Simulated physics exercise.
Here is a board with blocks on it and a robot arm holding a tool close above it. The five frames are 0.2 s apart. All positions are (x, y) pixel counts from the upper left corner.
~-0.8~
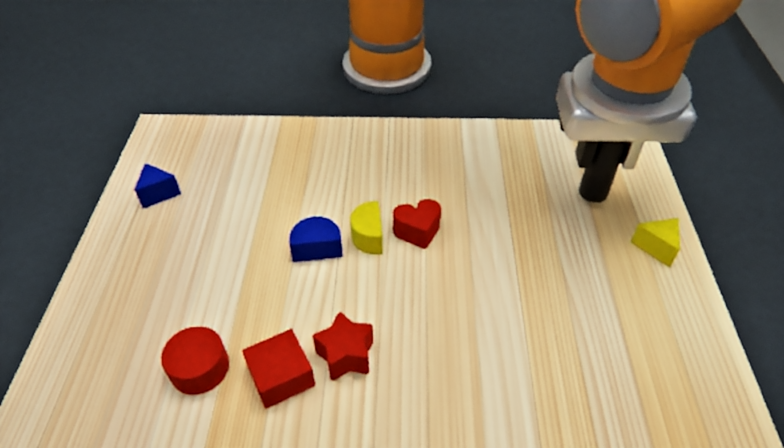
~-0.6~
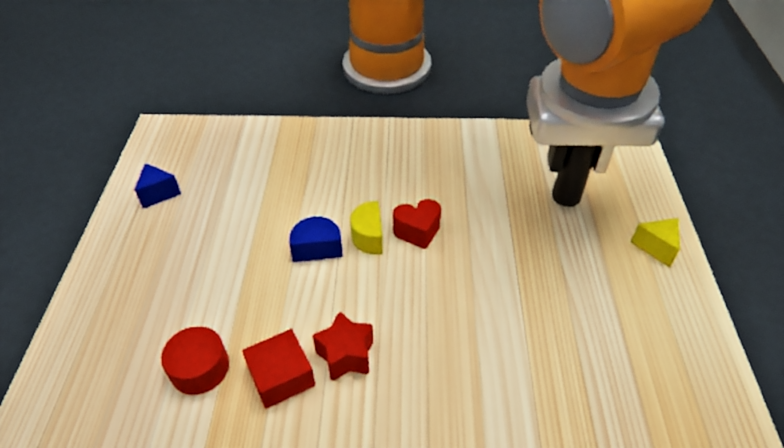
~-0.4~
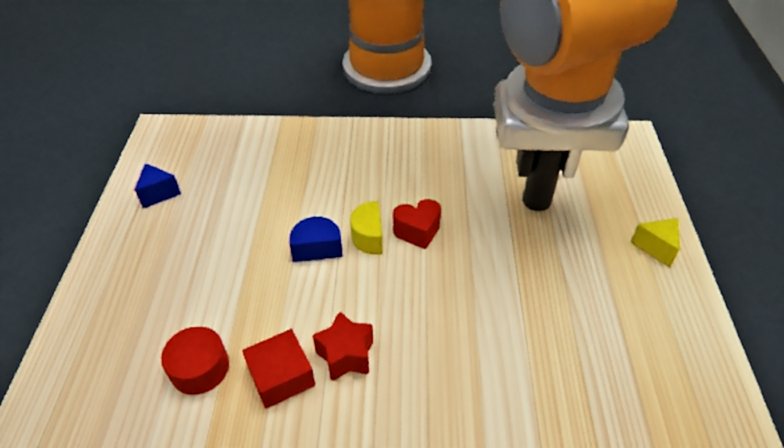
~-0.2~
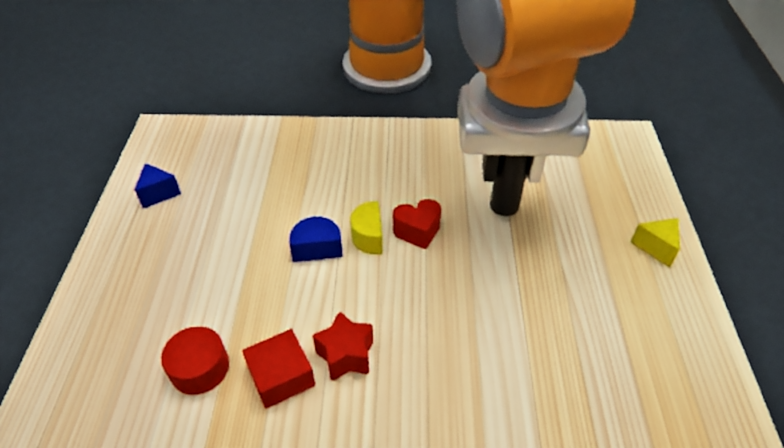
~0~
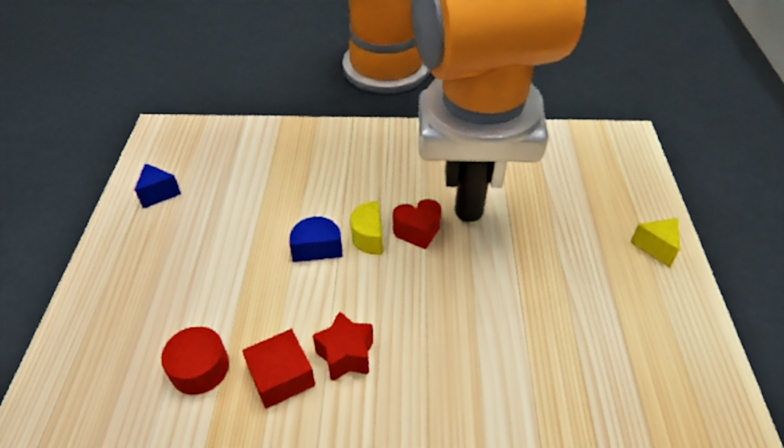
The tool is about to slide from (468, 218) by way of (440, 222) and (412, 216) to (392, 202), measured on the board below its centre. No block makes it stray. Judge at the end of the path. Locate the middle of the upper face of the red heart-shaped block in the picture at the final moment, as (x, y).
Roughly at (387, 219).
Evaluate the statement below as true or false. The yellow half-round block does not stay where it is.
That statement is accurate.
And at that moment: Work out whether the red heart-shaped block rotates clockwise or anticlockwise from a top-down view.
Its rotation is counterclockwise.
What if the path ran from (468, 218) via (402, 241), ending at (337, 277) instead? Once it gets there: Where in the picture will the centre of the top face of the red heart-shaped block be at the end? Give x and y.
Pixel (302, 239).
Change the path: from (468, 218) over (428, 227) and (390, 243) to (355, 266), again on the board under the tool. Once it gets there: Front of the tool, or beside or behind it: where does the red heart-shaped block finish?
It holds its place in front.
On the path given first. Halfway along, tool (425, 213); yellow half-round block (354, 222), turned 15° clockwise; red heart-shaped block (394, 218), turned 25° anticlockwise.
At the end, tool (392, 195); blue half-round block (309, 231); yellow half-round block (352, 224), turned 15° clockwise; red heart-shaped block (387, 219), turned 50° anticlockwise.
